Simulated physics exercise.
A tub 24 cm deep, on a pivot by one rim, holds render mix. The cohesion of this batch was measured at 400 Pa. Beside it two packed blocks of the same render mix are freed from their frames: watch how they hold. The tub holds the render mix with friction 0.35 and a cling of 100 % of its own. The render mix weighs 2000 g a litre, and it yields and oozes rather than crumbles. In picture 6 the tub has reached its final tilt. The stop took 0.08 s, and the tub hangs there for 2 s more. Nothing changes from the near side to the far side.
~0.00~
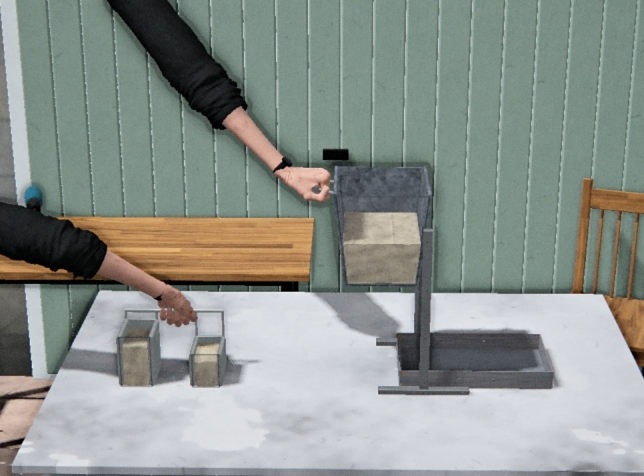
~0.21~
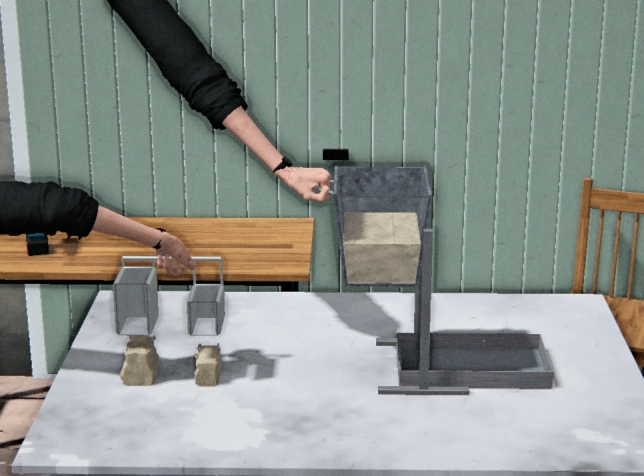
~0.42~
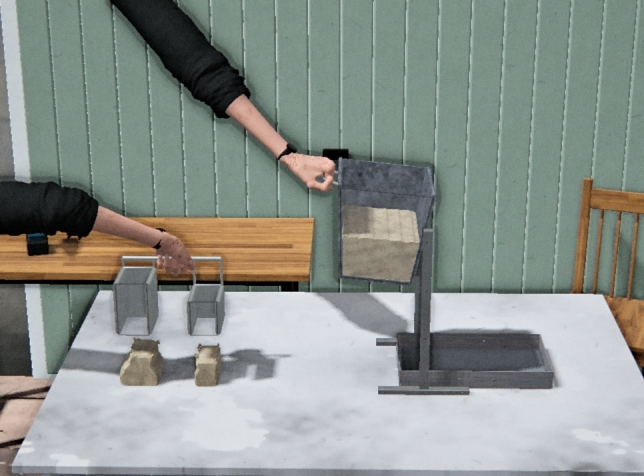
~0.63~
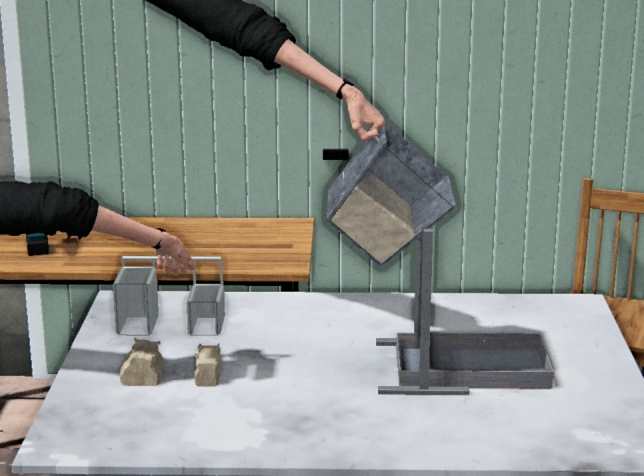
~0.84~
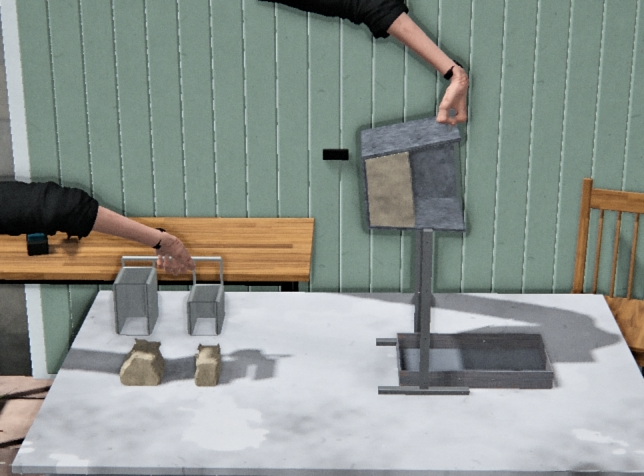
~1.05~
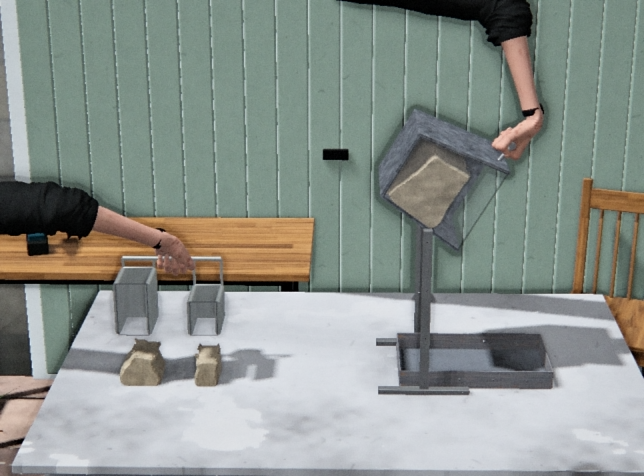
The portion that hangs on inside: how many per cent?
About 0 %.
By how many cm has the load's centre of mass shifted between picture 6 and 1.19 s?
Some 13 cm.
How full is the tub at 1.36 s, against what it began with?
Near 0 %.
After 1.19 s, the tub is at 120 degrees and holds 62 %.
After 1.36 s, the tub is at 120 degrees and holds 0 %.
After 1.53 s, the tub is at 120 degrees and holds 0 %.
After 1.70 s, the tub is at 120 degrees and holds 0 %.
After 3.05 s, at the end, the tub is at 120 degrees and holds 0 %.
